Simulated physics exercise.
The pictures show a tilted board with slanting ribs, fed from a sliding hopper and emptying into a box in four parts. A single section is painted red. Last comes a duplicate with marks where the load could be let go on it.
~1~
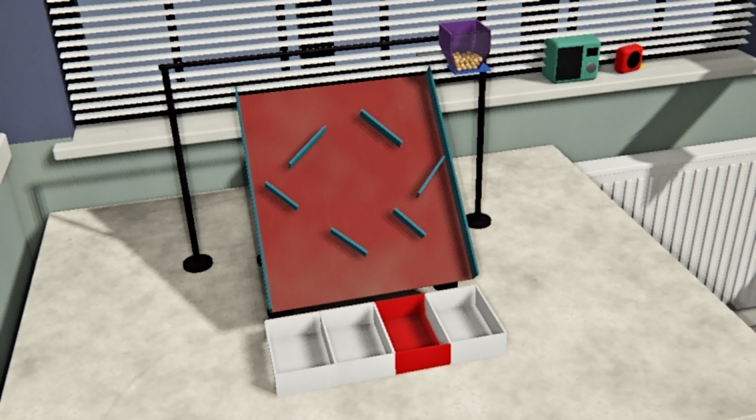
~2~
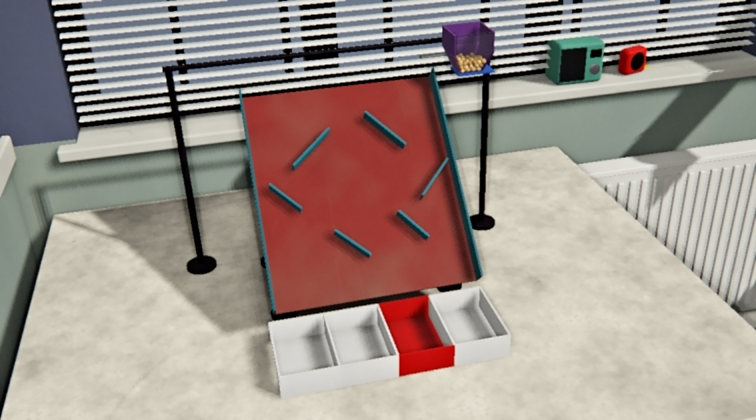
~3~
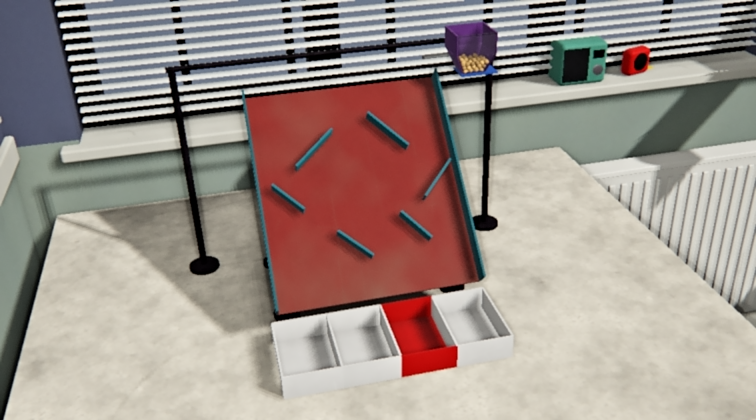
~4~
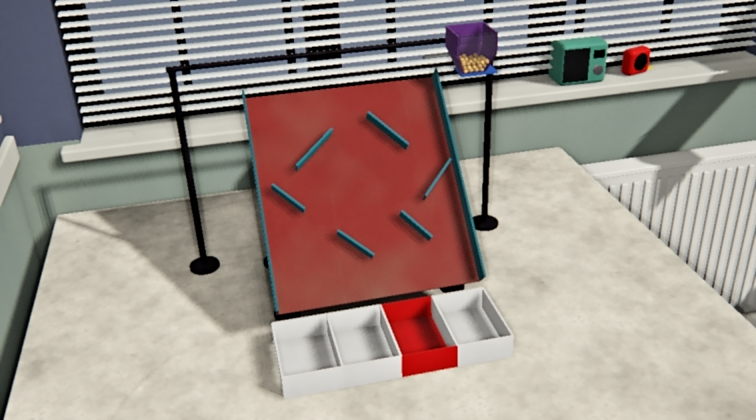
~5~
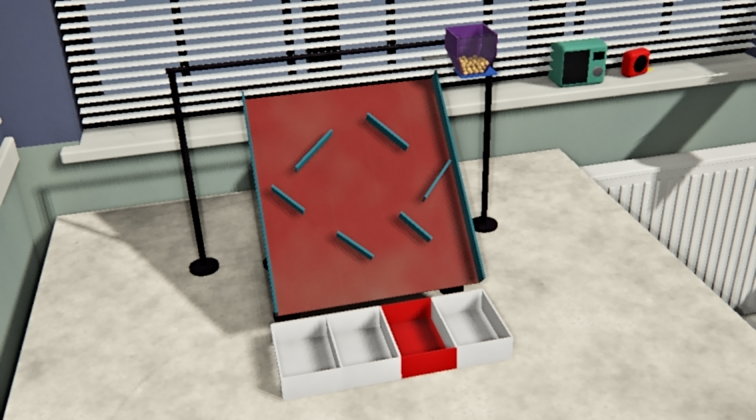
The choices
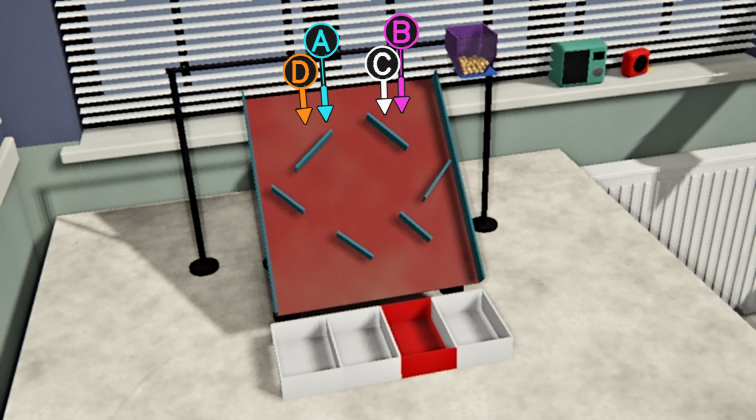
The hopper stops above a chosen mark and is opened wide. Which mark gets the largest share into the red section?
A works best here.
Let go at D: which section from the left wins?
It is the second one.
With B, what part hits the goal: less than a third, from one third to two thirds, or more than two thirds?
Less than a third.
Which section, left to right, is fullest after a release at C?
The fourth.
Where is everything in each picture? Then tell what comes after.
The first frame shows hopper at (464, 60), dried chickpeas, door shut.
The second frame shows ribs (293, 165) to (329, 128), (365, 111) to (406, 144).
The third frame shows ribs (272, 184) to (305, 209), (426, 196) to (451, 158).
The fourth frame shows ribs (338, 230) to (374, 255), (402, 211) to (432, 237).
The fifth frame shows red section at (429, 361), number 3 of 4 from the left.
On the marked copy, mark A meets the board at (325, 115); mark B meets the board at (401, 106); mark C meets the board at (384, 108); mark D meets the board at (304, 118).
For mark A, about half in the red section, about half in other sections.
For mark B, a stray few in the red section, nearly all in other sections, a stray few held on the board.
For mark C, a stray few in the red section, nearly all in other sections, a stray few held on the board.
For mark D, a stray few in the red section, nearly all in other sections.
